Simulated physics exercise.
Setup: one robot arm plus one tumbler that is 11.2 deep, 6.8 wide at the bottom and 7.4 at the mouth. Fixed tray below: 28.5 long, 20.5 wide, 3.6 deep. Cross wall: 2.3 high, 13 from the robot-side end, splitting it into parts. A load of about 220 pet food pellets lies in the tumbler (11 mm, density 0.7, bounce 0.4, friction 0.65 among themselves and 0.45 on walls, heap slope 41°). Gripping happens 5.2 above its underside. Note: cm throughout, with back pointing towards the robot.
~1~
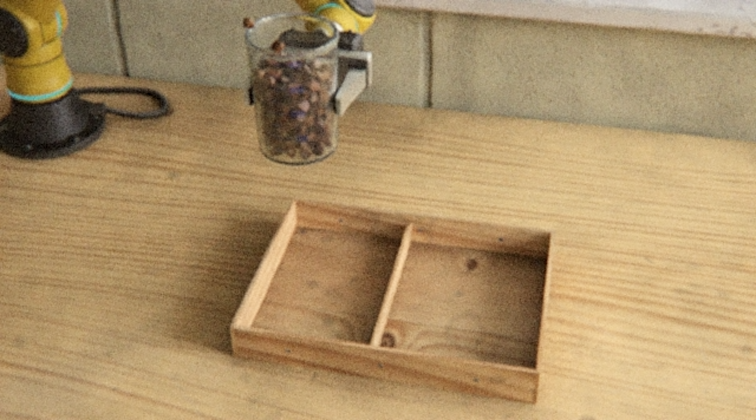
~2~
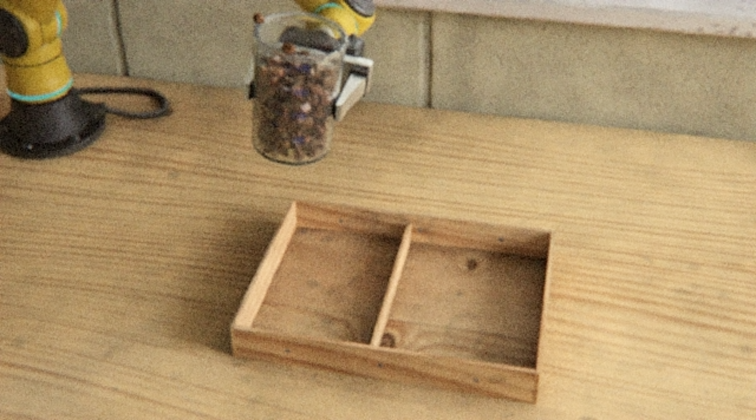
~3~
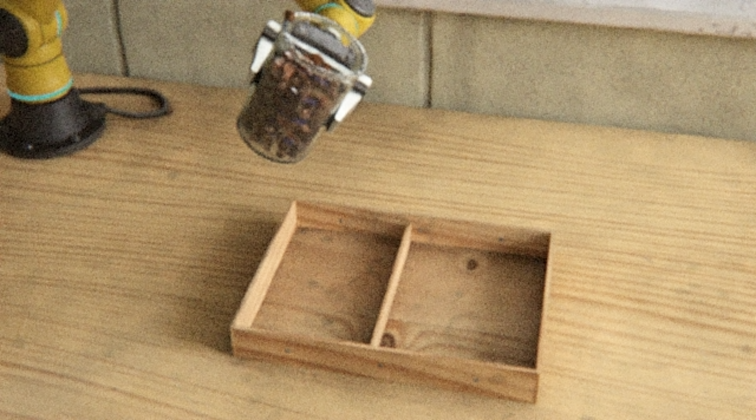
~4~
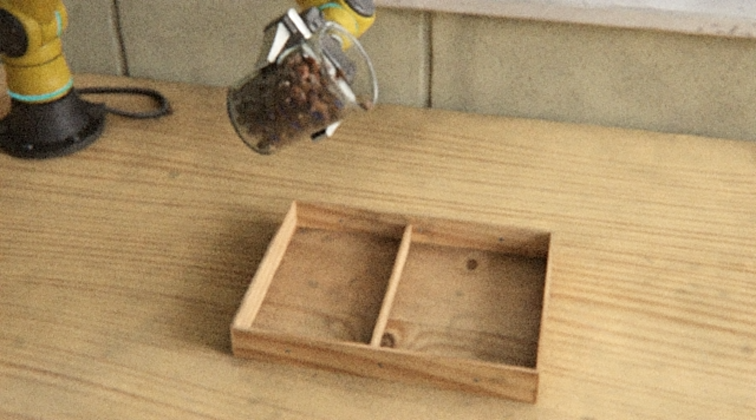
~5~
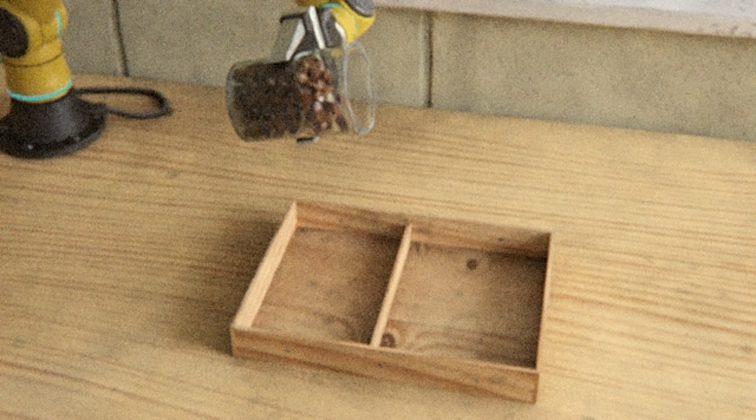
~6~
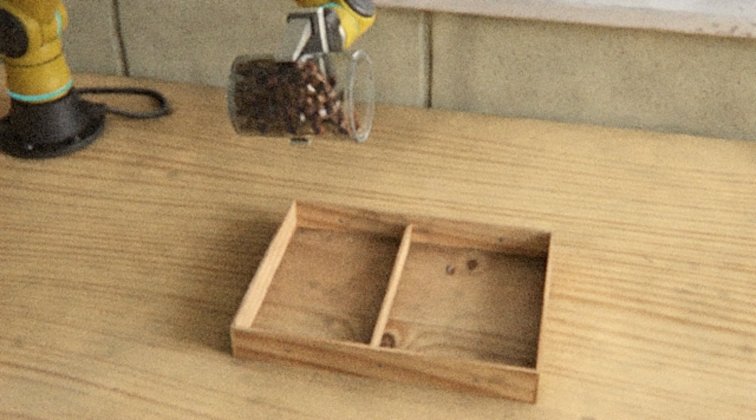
To begin with, a yellow robot arm holds a clear tumbler of small brown pellets upright above and behind an empty, two-part wooden tray. The gripper tips the tumbler rightward until it lies nearly level, the pellets shift toward its mouth, and one pellet lands in the tray's right-hand part.
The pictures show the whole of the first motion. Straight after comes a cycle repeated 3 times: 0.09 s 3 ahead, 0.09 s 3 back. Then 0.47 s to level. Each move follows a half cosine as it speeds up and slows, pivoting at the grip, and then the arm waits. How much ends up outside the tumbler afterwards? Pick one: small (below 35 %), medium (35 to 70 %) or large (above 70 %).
Medium.
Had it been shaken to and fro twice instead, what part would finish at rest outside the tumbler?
That change gives some 50 percent.
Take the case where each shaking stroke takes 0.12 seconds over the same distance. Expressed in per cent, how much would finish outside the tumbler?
I'd expect close to 40 per cent then.
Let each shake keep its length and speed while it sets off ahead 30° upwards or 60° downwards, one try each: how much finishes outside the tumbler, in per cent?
You'd get some 75 per cent with the first setting and some 5 per cent with the second.
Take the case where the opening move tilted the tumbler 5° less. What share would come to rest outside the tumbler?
About 40 percent.
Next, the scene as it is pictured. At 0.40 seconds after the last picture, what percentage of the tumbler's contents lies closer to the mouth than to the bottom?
That share comes to roughly 50 percent.
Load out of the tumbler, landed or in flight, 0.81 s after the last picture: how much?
Roughly 55 percent by that moment.
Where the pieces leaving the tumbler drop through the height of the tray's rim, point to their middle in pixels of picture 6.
Estimated centre near (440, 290) in pixels.
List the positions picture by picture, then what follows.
Tumbler middle at (295, 92), level; upper third of the load around (294, 80), from x 250 to 330, top at y 25; 225 in the tumbler, in the first picture.
Tumbler middle at (296, 92), tilted 8° forward; upper third of the load around (295, 79), from x 260 to 330, top at y 20, in the second picture.
Tumbler middle at (297, 93), tilted 29° forward; upper third of the load around (294, 80), from x 245 to 335, top at y 15, in the third picture.
Tumbler middle at (299, 94), tilted 55° forward; upper third of the load around (294, 79), from x 240 to 370, top at y 60, in the fourth picture.
Tumbler middle at (300, 95), tilted 76° forward; upper third of the load around (289, 78), from x 240 to 420, top at y 60; 224 in the tumbler, 1 in flight or on a rim, in the fifth picture.
Tumbler middle at (300, 96), tilted 84° forward; upper third of the load around (282, 79), from x 240 to 450, top at y 65; 224 in the tumbler, 1 in the far-side part, in the sixth picture.
Then, 0.40 s after the last picture, tilted 84° forward, highest piece 24 above the table; 132 in the tumbler, 53 in the far-side part, 40 in flight or on a rim.
Then, 0.81 s after the last picture, tilted 33° forward, highest piece 28 above the table; 112 in the far-side part, 104 in the tumbler, 9 in the robot-side part.
Then, 1.21 s after the last picture, level, highest piece 25 above the table; 112 in the far-side part, 104 in the tumbler, 9 in the robot-side part.
Then, 2.26 s after the last picture, level, highest piece 25 above the table; 112 in the far-side part, 104 in the tumbler, 9 in the robot-side part.
Final count, 112 in the far-side part, 104 in the tumbler, 9 in the robot-side part. That is 54 % outside the tumbler.
